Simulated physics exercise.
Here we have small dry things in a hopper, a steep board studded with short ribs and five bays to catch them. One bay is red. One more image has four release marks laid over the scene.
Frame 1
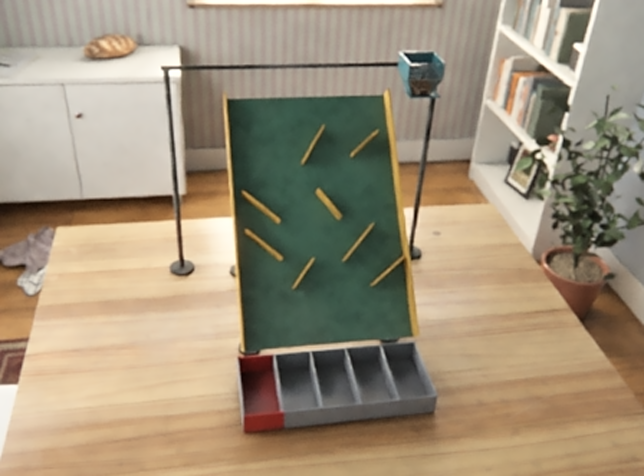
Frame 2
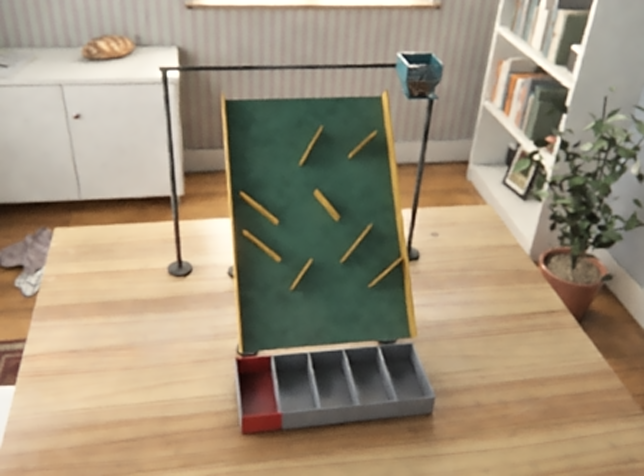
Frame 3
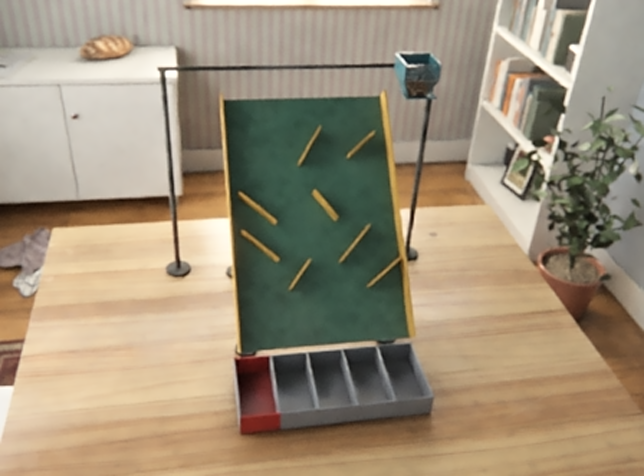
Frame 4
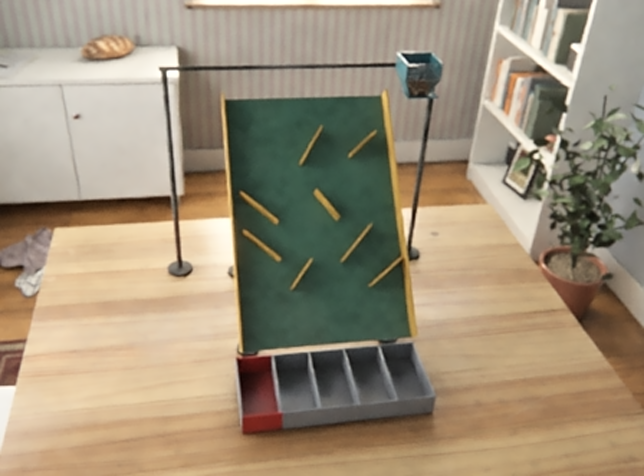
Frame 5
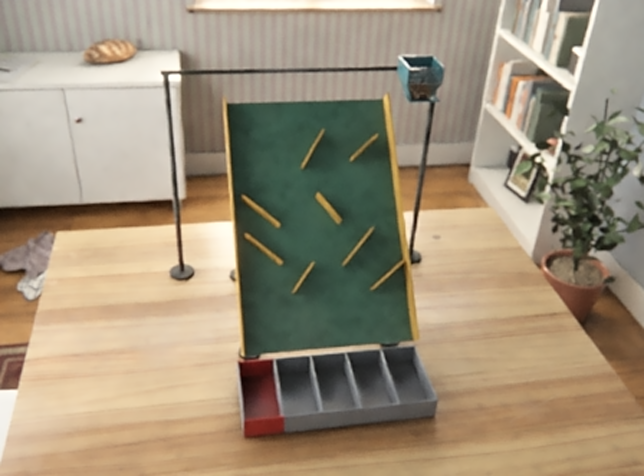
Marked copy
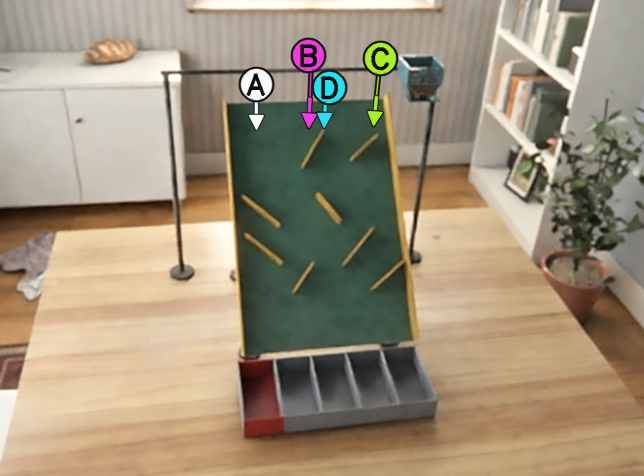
A green board with slanted yellow ribs stood on a wooden table above a tray with one red bay, a small blue hopper at its upper right, and nothing moved except the slightly shifting view.
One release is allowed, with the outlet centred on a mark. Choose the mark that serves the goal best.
It is B.
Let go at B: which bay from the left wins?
The first from the left.
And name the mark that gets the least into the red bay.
That is mark C.
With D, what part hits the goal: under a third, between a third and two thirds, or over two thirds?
Under a third.
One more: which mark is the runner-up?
That would be A.
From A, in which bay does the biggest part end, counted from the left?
It is the first one.
On the marked copy, mark A meets the board at (256, 124); mark B meets the board at (308, 122); mark C meets the board at (374, 120); mark D meets the board at (324, 122).
With A, roughly half in the red bay, roughly a third in other bays, roughly a quarter outside the box.
With B, roughly two thirds in the red bay, roughly a quarter in other bays, about a tenth outside the box.
With C, about a tenth in the red bay, the larger part in other bays, about a tenth outside the box.
With D, roughly a quarter in the red bay, roughly half in other bays, roughly a quarter outside the box.
